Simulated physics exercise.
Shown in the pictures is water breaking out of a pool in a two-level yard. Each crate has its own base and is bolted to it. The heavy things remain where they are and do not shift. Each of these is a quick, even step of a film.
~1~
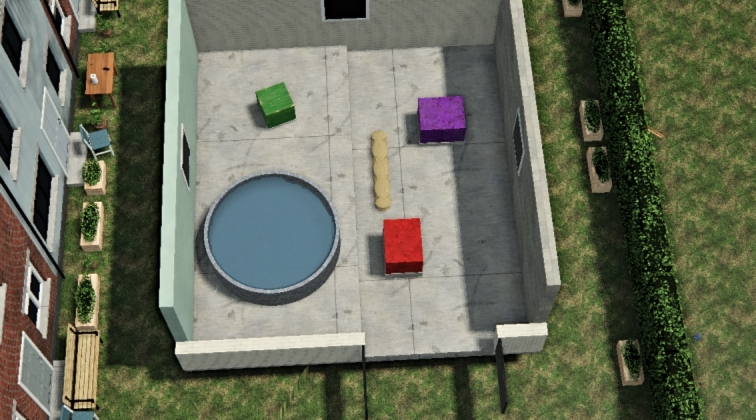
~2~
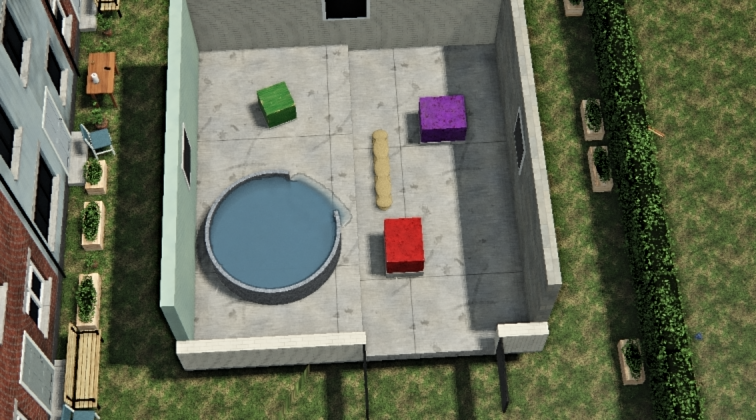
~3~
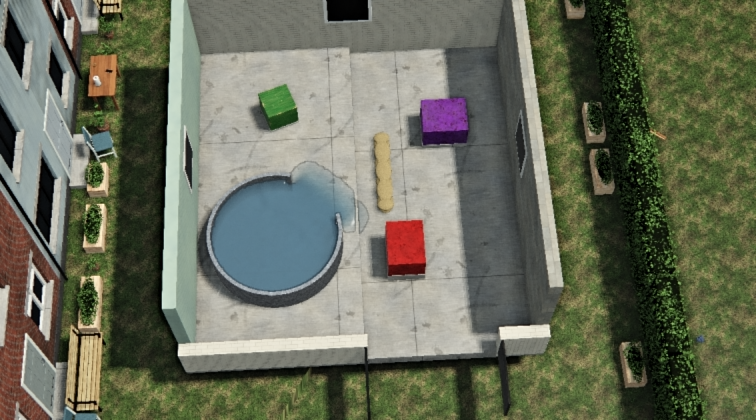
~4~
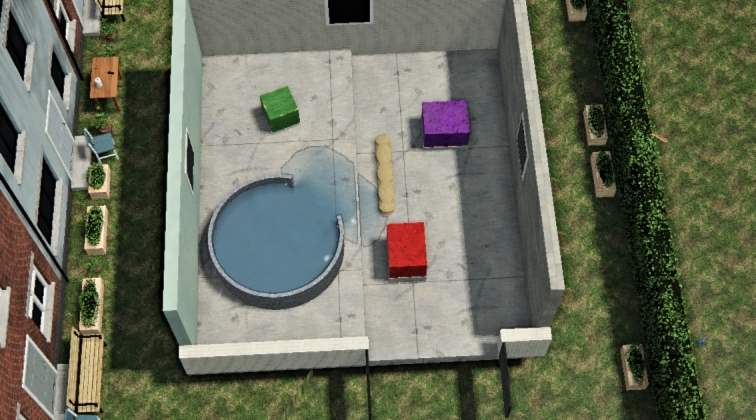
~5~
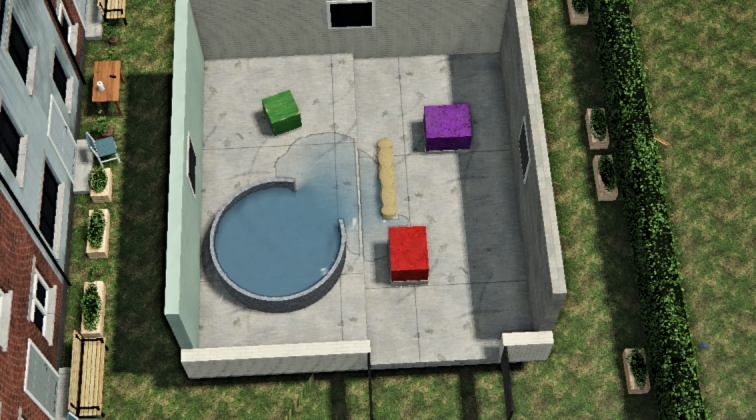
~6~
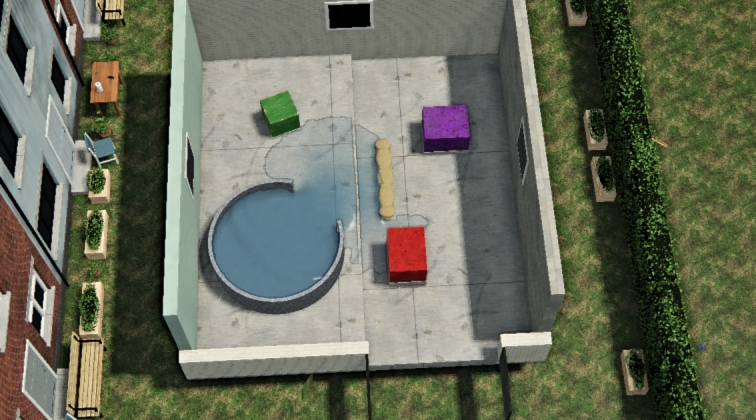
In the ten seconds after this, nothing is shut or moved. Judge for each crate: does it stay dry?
In order: The green crate will be wet, the purple crate will be wet, the red crate will not even get damp.
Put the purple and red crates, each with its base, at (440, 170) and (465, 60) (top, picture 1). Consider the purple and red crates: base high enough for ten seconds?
So the purple one gets reached and the red one gets reached.
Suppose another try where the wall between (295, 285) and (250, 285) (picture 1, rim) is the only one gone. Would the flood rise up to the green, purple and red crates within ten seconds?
My take: Green gets flooded, purple is untouched and red is untouched.
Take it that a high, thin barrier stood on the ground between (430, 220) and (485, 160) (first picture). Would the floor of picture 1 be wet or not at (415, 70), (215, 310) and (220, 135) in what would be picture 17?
Outcome by spot, in order - watered, unwatered, unwatered.
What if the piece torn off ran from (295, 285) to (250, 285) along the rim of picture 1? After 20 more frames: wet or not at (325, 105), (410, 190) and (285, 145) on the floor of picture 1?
Taking them in turn, I get left untouched, then left untouched, then left untouched.
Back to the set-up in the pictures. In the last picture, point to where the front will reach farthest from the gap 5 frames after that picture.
At roughly (409, 64).
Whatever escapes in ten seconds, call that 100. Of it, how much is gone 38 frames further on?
Near 5 in a hundred, I reckon.
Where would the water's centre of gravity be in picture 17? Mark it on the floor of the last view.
The balance point is around (317, 207).
A moment on, water covers 25 % of the floor; the green crate water round its plinth, the purple crate not reached, the red crate water round its plinth.
Next, water covers 40 % of the floor; the green crate water round its plinth, the purple crate water round its plinth, the red crate water round its plinth.
Then, water covers 55 % of the floor; the green crate water round its plinth, the purple crate water round its plinth, the red crate water round its plinth.
Later, water covers 70 % of the floor; the green crate water round its plinth, the purple crate water round its plinth, the red crate water round its plinth.
In the end, water covers 85 % of the floor; the green crate was topped, the purple crate was topped, the red crate stayed above the water.
